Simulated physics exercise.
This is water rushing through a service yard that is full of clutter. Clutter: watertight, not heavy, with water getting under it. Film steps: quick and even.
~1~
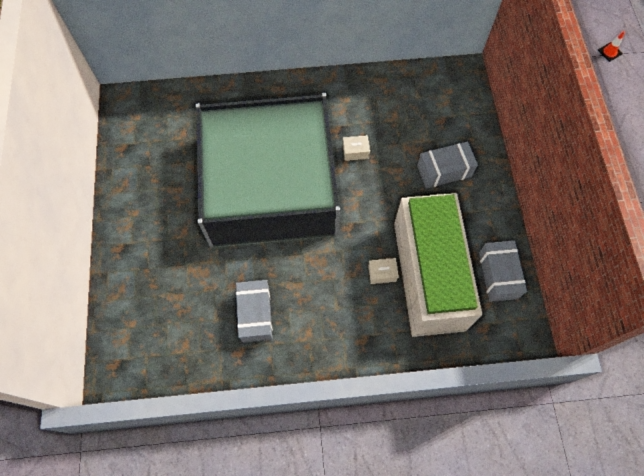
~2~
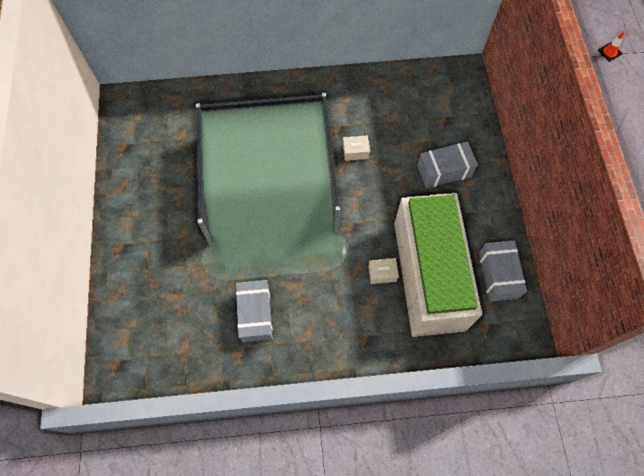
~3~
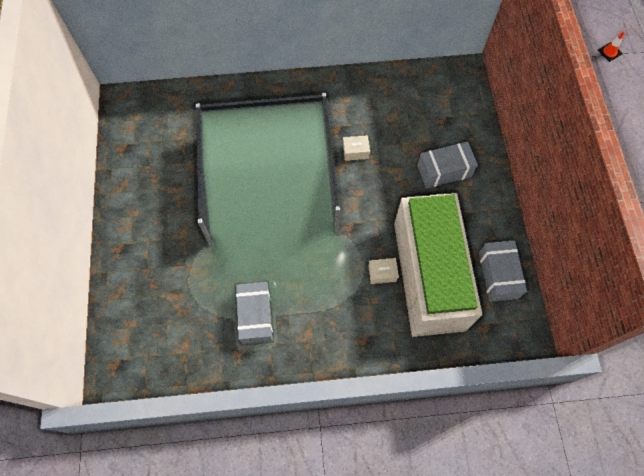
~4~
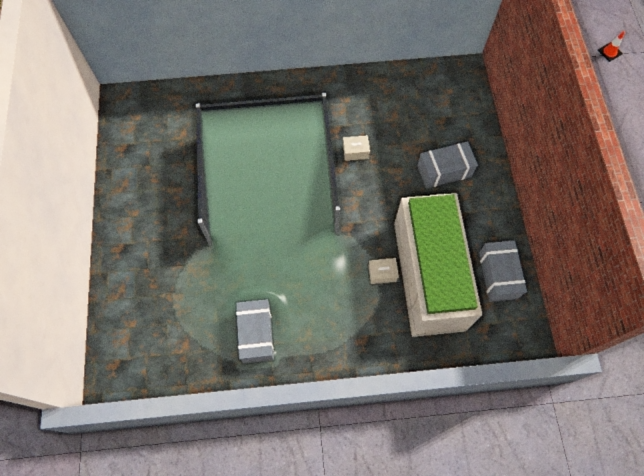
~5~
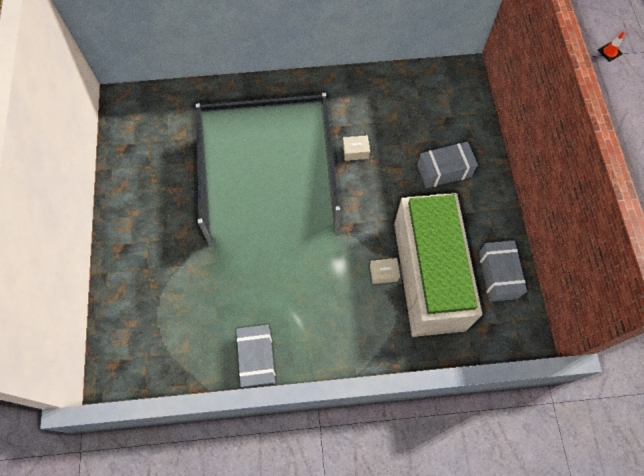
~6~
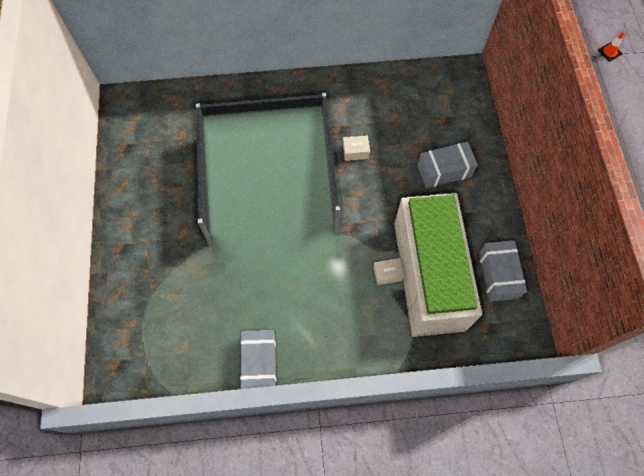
Water rushes from a walled tank across the yard floor and pushes a gray trunk toward the low front wall.
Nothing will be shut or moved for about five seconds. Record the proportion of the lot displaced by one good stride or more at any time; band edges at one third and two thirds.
Proportion recorded: Two thirds or more.
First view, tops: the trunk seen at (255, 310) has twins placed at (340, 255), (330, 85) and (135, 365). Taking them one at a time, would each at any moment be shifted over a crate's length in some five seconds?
The answers, in order, are displaced a stride, remains nearby and displaced a stride.
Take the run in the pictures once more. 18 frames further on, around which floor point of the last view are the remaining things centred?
On the floor of the last picture, roughly (353, 224).
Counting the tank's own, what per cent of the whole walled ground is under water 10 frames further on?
About 45 in a hundred.
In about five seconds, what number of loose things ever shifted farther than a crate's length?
That works out to 5.
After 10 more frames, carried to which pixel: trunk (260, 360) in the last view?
Look for it near pixel (208, 360).
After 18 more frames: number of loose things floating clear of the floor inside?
It adds up to 2.
A moment on, 1 of 5 are well off their spots; 1 afloat.
Next, 1 of 5 are well off their spots; 1 afloat.
Later, 2 of 5 are well off their spots; 2 afloat.
In the end, 5 of 5 are well off their spots, and 5 have been at some point; 3 afloat.
